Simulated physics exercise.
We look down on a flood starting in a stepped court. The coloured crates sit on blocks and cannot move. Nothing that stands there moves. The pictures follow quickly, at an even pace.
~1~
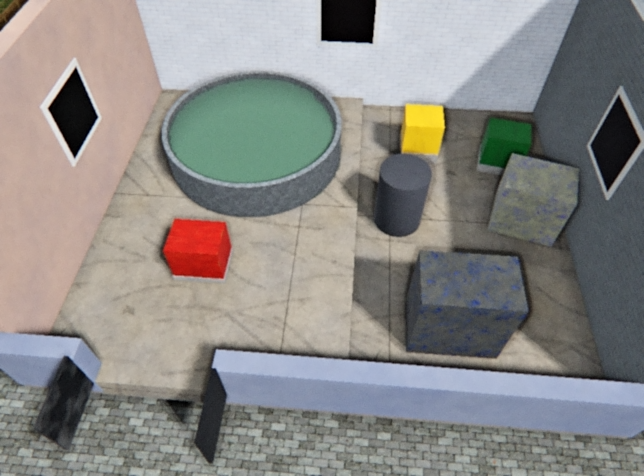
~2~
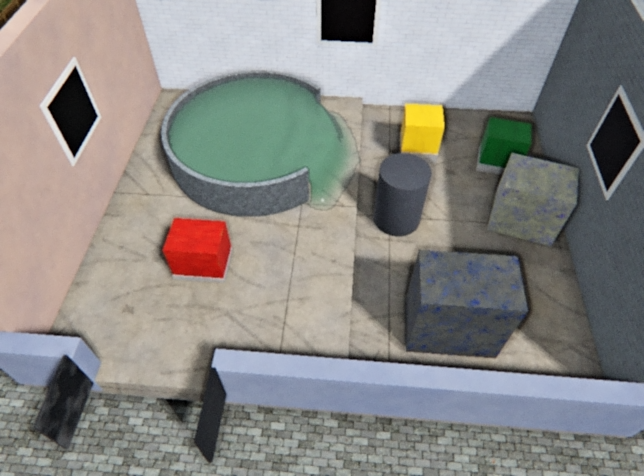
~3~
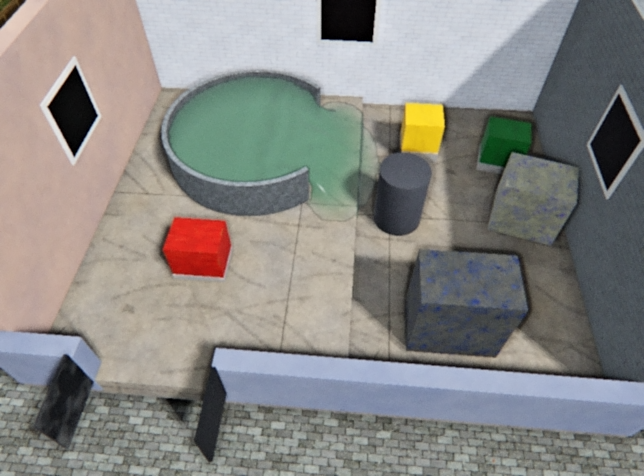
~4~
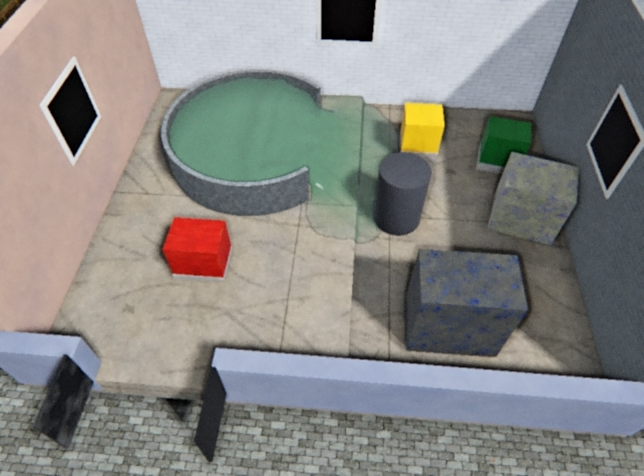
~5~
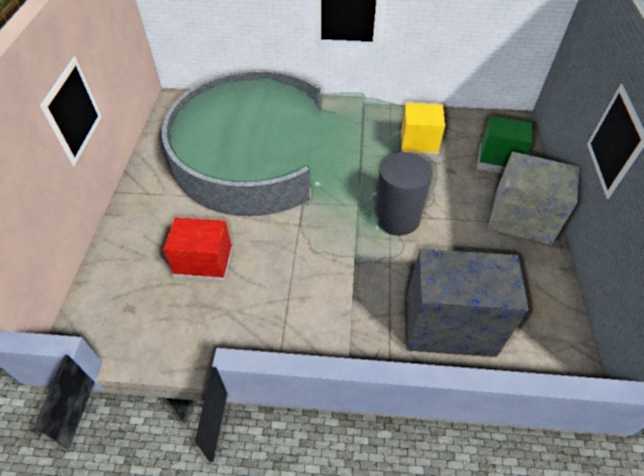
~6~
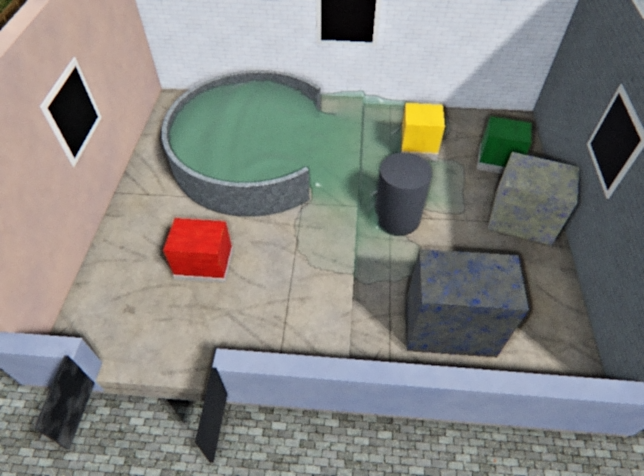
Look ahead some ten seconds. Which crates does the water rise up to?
The green crate is soaked; the red crate keeps dry; the yellow crate is soaked.
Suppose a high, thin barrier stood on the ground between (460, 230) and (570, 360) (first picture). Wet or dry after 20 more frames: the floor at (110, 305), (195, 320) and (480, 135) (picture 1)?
In that order: Not flooded, clear, covered.
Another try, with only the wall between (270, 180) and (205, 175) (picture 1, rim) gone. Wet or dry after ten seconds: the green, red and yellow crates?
The green crate keeps dry; the red crate takes water; the yellow crate keeps dry.
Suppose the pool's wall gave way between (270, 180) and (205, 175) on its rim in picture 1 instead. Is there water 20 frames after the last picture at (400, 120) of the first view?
At that place: No water.
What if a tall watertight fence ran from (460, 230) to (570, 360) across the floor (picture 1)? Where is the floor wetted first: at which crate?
The yellow crate.
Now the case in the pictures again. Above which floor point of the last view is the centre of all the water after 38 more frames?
I would point to (402, 199).
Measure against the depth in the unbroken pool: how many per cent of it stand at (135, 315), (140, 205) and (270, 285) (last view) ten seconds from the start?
About 4, 2 and 4 per cent.
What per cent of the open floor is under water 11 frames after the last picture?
Near 45 in a hundred.
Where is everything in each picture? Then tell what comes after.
In the first picture, still water in the pool at (253, 127).
In the second picture, the front is at a hidden place, out from the gap at (336, 150).
In the third picture, water pours out at (336, 151) and has run to a hidden place.
In the fourth picture, the front is at (369, 105), out from the gap at (336, 151).
In the fifth picture, the front is at (388, 252), out from the gap at (336, 152).
In the sixth picture, the front is at (410, 268), out from the gap at (336, 152).
A moment on, water covers 35 % of the floor; the green crate water round its plinth, the red crate not reached, the yellow crate water round its plinth.
Next, water covers 45 % of the floor; the green crate water round its plinth, the red crate not reached, the yellow crate water round its plinth.
Then, water covers 55 % of the floor; the green crate water round its plinth, the red crate not reached, the yellow crate water round its plinth.
Later, water covers 60 % of the floor; the green crate water round its plinth, the red crate not reached, the yellow crate water round its plinth.
In the end, water covers 85 % of the floor; the green crate was topped, the red crate stayed above the water, the yellow crate was topped.
